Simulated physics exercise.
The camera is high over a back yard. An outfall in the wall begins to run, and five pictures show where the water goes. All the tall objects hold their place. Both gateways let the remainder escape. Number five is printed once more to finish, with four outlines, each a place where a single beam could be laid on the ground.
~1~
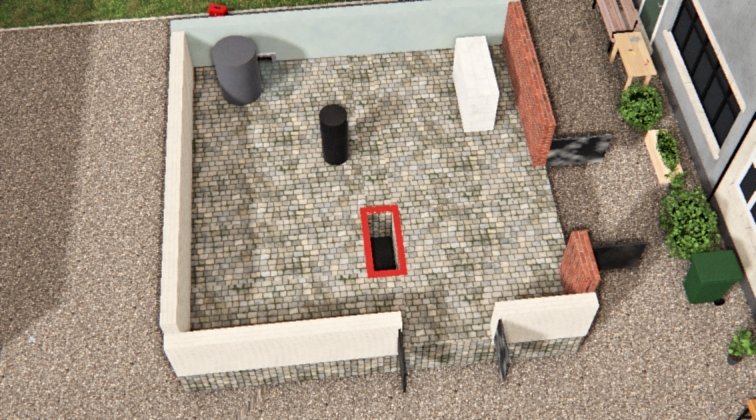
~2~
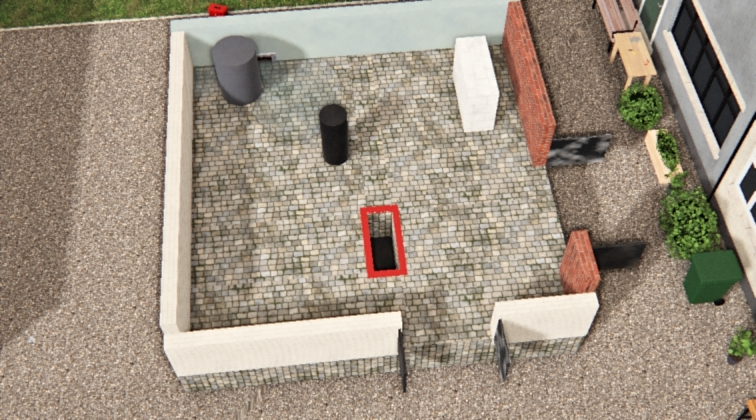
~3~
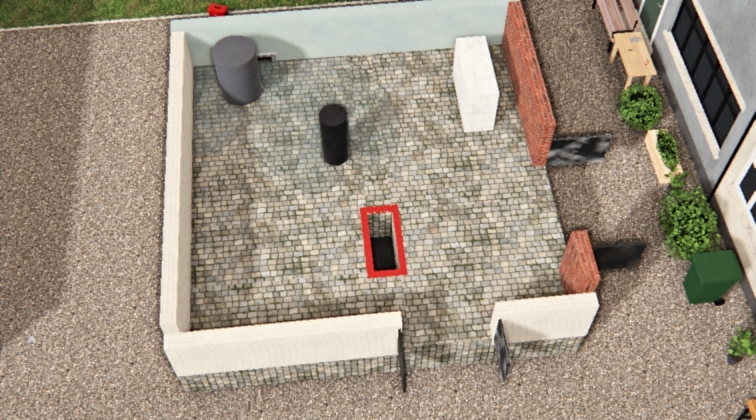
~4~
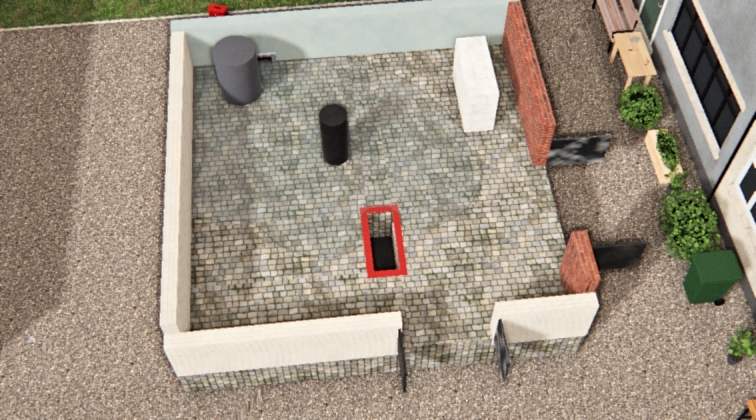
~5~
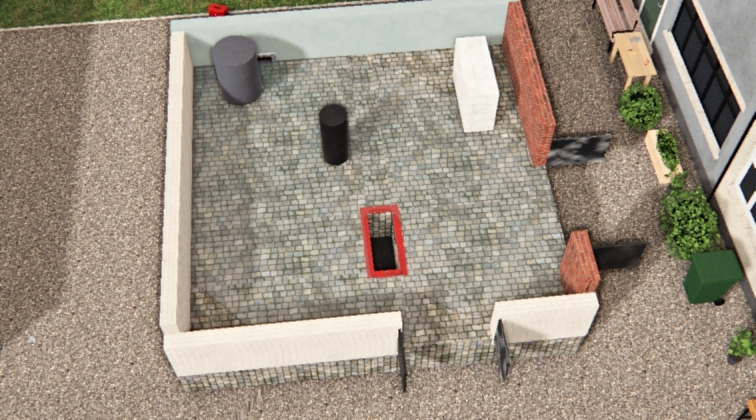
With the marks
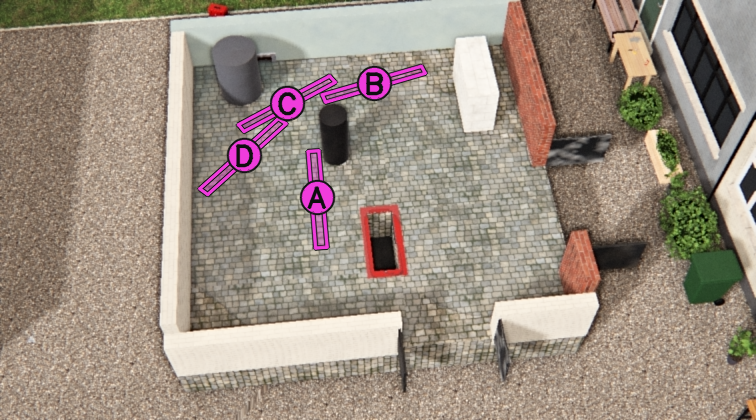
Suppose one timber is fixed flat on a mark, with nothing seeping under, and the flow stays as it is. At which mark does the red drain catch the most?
Position B does it best.
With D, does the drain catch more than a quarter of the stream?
No, it does not.
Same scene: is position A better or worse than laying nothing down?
It is worse.
In magenta, A from (321, 247) to (313, 151); B from (323, 98) to (423, 69); C from (241, 128) to (332, 79); D from (203, 191) to (282, 121).
For position A, about 11 % of the stream goes into the red drain, about 89 % out by the gates.
For position B, about 19 % of the stream goes into the red drain, about 81 % out by the gates.
For position C, about 12 % of the stream goes into the red drain, about 88 % out by the gates.
For position D, about 13 % of the stream goes into the red drain, about 87 % out by the gates.
